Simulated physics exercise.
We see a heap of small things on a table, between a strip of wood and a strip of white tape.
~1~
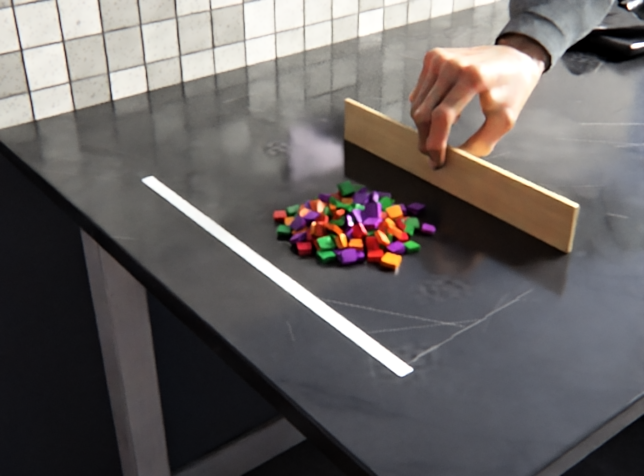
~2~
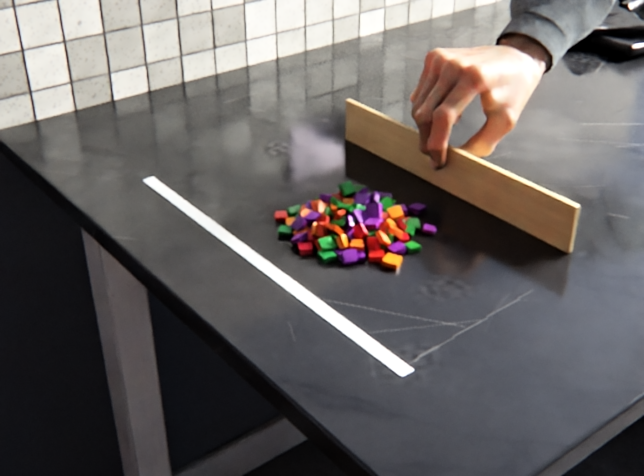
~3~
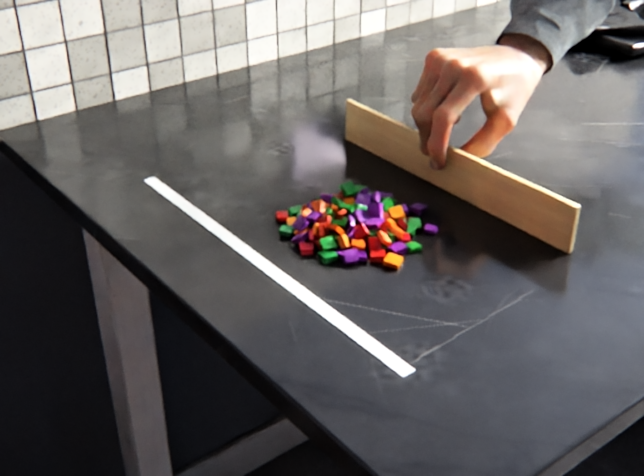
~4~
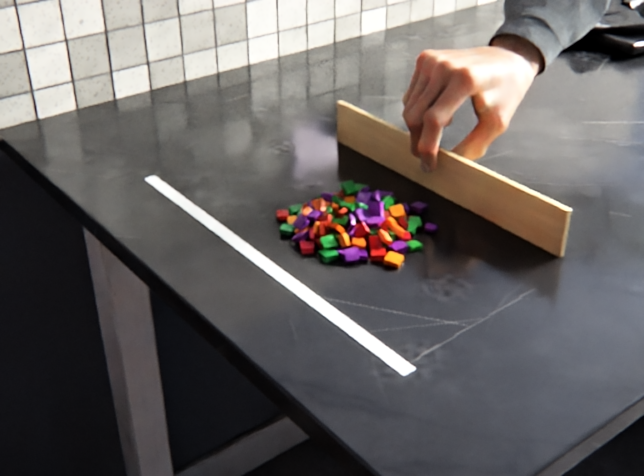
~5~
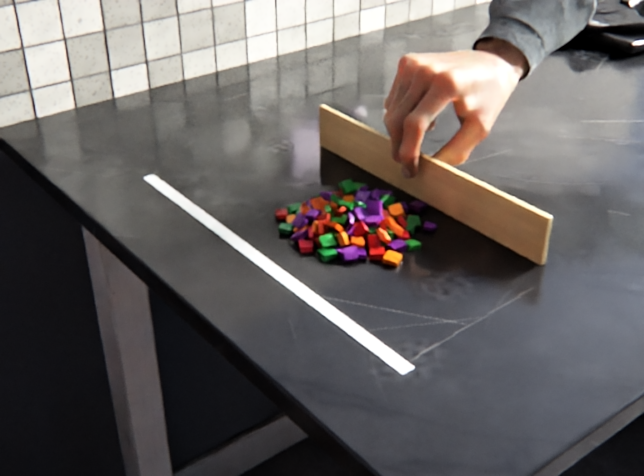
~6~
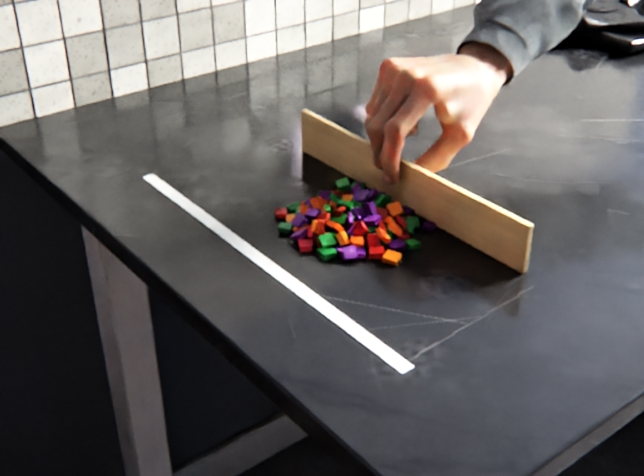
Hand holding a wooden strip still on a dark table, then sliding it left into a heap of small colourful pieces.
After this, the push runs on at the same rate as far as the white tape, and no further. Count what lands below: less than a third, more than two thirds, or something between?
It pushes less than a third off the end.
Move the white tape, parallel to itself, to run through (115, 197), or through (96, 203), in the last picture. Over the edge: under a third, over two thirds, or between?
The first try: Beyond two thirds. The second: Above two thirds.
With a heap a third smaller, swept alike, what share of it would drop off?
About 10 per cent.
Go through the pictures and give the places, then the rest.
Strip of wood (555, 219), at rest; white tape (156, 186), about a palm's width from the edge; edge at (177, 298); the heap (349, 220), mosaic tiles, in the first frame.
Strip of wood (556, 219), at rest, in the second frame.
Strip of wood (556, 220); the heap (351, 220), in the third frame.
Strip of wood (547, 223), in the fourth frame.
Strip of wood (529, 230); the heap (350, 218), in the fifth frame.
Strip of wood (510, 238); white tape (158, 183); edge at (178, 296); the heap (350, 217), just a few pushed along, in the sixth frame.
Just after the last frame, strip of wood still moving, near (328, 188); heap all on the table, its front near (230, 258).
A moment on, strip of wood stopped at the white tape; heap about a tenth over the edge.
When it is over, strip of wood stopped at the white tape; heap about a tenth over the edge.
